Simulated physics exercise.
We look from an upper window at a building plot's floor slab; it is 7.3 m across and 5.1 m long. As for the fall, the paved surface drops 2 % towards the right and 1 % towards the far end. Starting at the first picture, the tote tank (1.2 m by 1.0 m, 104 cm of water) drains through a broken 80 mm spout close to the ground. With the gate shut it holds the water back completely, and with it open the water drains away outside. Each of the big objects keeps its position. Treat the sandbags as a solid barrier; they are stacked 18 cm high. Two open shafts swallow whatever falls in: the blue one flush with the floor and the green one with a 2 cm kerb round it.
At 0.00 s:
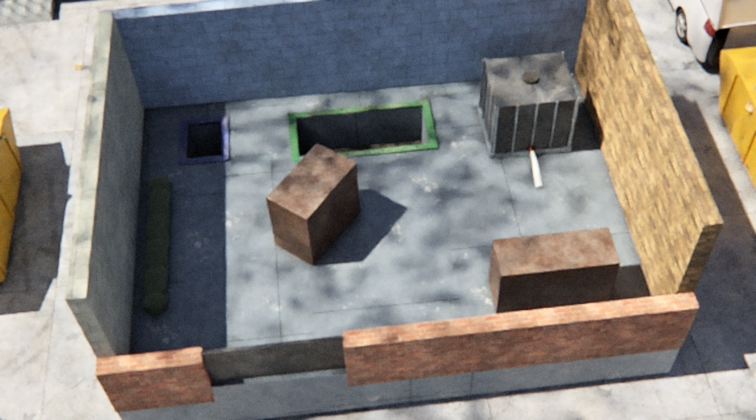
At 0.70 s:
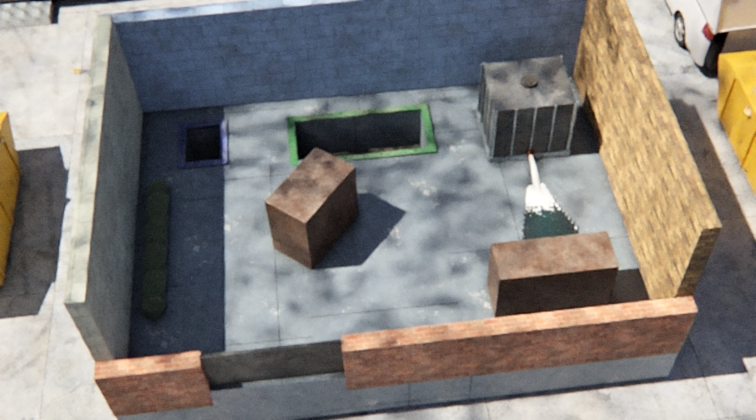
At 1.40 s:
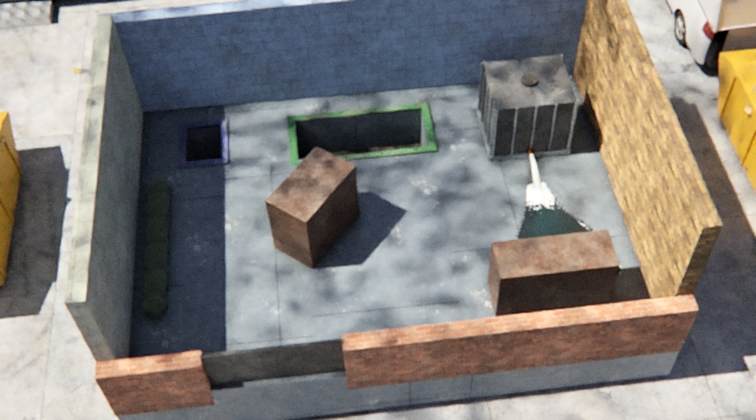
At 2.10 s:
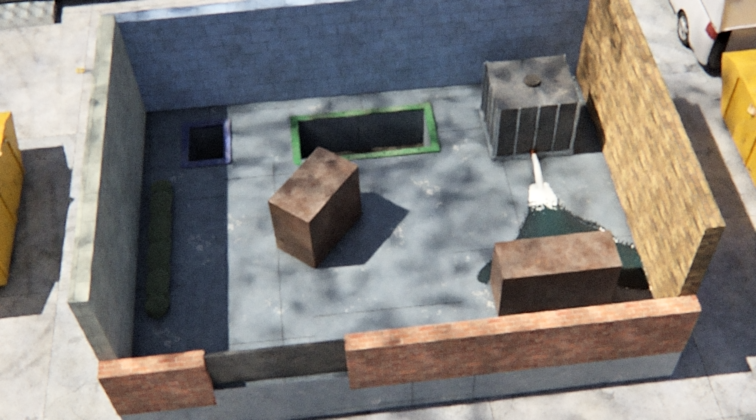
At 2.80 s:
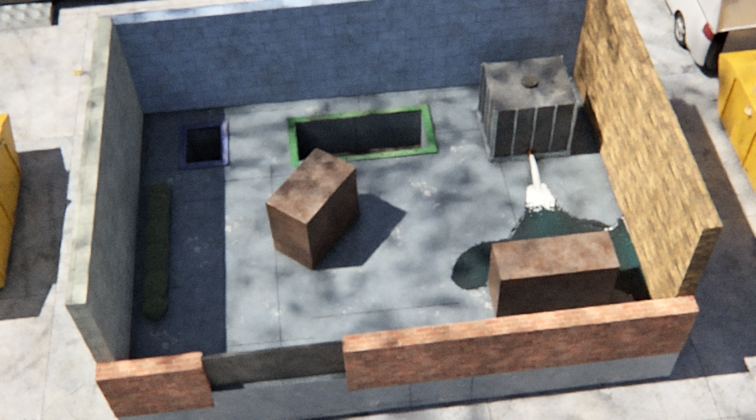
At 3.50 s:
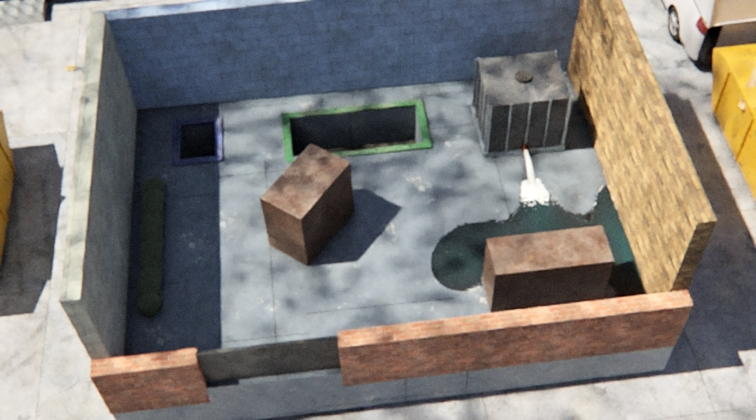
Water pours from a grey ribbed tank at the back right of a walled building plot, seen from a high window. Two brown blocks stand on the pale slab, with a green-rimmed opening and a smaller blue-rimmed one behind, and a dark green strip at left. The white jet lands and fans into a dark sheet that spreads around the right-hand block, while the view shifts very slightly.
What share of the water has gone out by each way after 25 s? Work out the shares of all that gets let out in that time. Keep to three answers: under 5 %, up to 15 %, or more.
I would say the gate opening takes not even 5 %; the blue pit takes not even 5 %; the green pit takes less than 5 %.
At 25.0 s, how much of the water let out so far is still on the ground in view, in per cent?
Roughly 100 percent of it is still there.
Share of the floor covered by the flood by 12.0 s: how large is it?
The flood covers close to 35 per cent of the floor.
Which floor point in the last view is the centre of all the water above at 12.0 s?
Roughly (546, 211).
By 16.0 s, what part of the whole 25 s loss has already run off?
About 0 %.
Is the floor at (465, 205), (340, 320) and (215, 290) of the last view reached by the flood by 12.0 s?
In turn: Under water, not reached, dry.
After 5.0 s water covers 15 % of the floor and is deepest (7 cm) near (556, 267); gone so far, the gate opening 0 %, the blue pit 0 %, the green pit 0 %.
After 8.0 s water covers 30 % of the floor and is deepest (7 cm) near (556, 267); gone so far, the gate opening 0 %, the blue pit 0 %, the green pit 0 %.
After 12.0 s water covers 35 % of the floor and is deepest (6 cm) near (556, 267); gone so far, the gate opening 0 %, the blue pit 0 %, the green pit 0 %.
After 16.0 s water covers 40 % of the floor and is deepest (7 cm) near (625, 250); gone so far, the gate opening 0 %, the blue pit 0 %, the green pit 0 %.
After 25.0 s water covers 40 % of the floor and is deepest (8 cm) near (563, 73); gone so far, the gate opening 0 %, the blue pit 0 %, the green pit 0 %.
